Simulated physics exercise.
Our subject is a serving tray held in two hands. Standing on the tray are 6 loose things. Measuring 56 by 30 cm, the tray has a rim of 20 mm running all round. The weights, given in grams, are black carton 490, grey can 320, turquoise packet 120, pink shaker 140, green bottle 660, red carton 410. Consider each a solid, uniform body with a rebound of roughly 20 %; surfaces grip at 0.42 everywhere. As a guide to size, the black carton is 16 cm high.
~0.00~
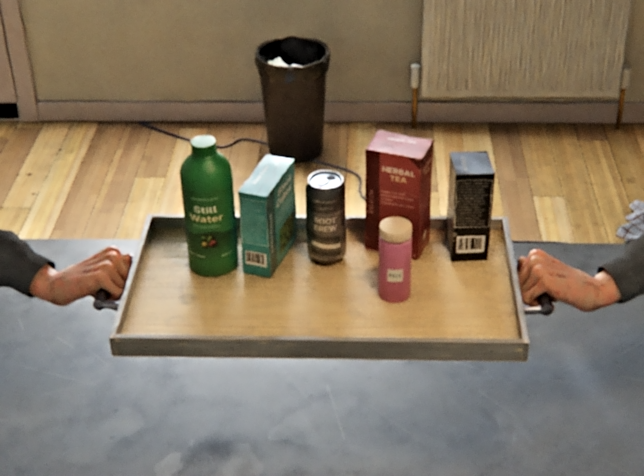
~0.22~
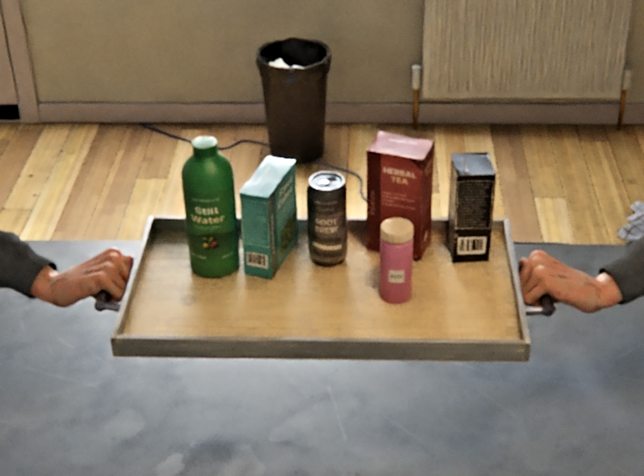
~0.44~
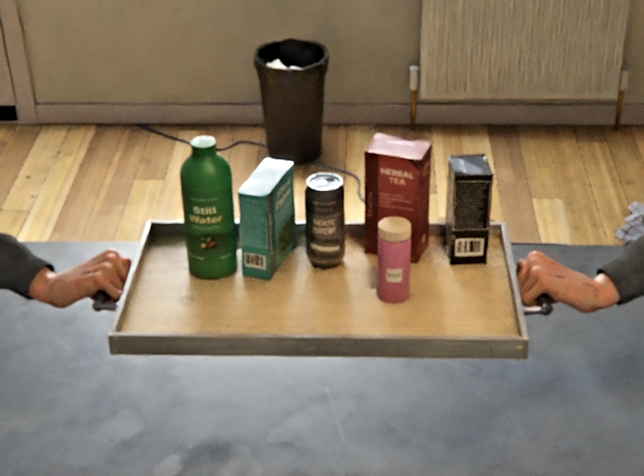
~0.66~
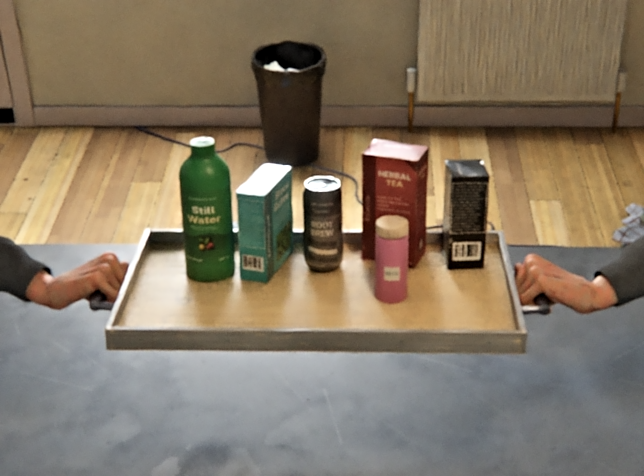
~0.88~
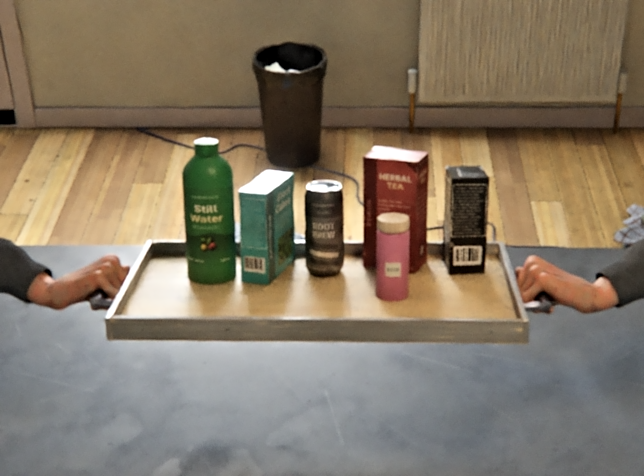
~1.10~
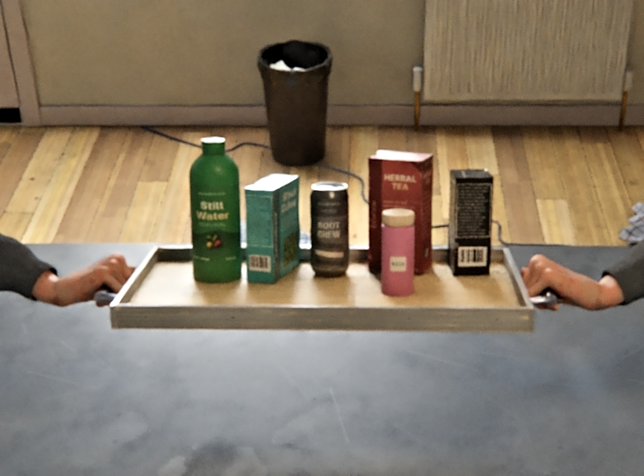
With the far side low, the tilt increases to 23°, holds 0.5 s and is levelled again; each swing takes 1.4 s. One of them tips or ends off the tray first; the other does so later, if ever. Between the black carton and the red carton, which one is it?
I would say the latter of the pair.
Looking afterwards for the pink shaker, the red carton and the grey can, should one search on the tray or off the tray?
Observed: Pink shaker remains in bounds; red carton exits its support; grey can exits its support.
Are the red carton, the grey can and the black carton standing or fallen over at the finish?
Here's how it ends: The red carton comes down, the grey can comes down, and the black carton never goes down.
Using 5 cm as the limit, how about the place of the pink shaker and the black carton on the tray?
As for the pink shaker, it winds up somewhere else, and the black carton remains where it was.
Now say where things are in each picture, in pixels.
The first frame shows tray level; black carton (469, 207); red carton (398, 196).
The second frame shows tray level; pink shaker (396, 261); green bottle (210, 205).
The third frame shows tray at 3°, far edge down; grey can (325, 222); turquoise packet (268, 219).
The fourth frame shows tray at 7°, far edge down; pink shaker (392, 260); green bottle (207, 208).
The fifth frame shows tray at 14°, far edge down; grey can (324, 230); turquoise packet (268, 227).
The sixth frame shows tray at 19°, far edge down; black carton (470, 222); red carton (401, 213).
By 1.80 s, tray at 23°, far edge down; red carton now off the tray; pink shaker on its side; green bottle rocked 56° off its seat.
By 2.10 s, tray at 23°, far edge down; green bottle now off the tray; black carton 2 cm from its spot near (469, 223); pink shaker on its side.
By 2.90 s, tray at 6°, far edge down; grey can now off the tray; black carton 2 cm from its spot near (470, 207); pink shaker on its side.
When it is over (5.8 s), off the tray, grey can, green bottle and red carton; lying over on the tray, pink shaker; the other 2 within 5 cm of the start. End places, in pixels of the last picture, black carton near (470, 203), red carton near (446, 254). Black carton was never lost; red carton went at 1.56 s.
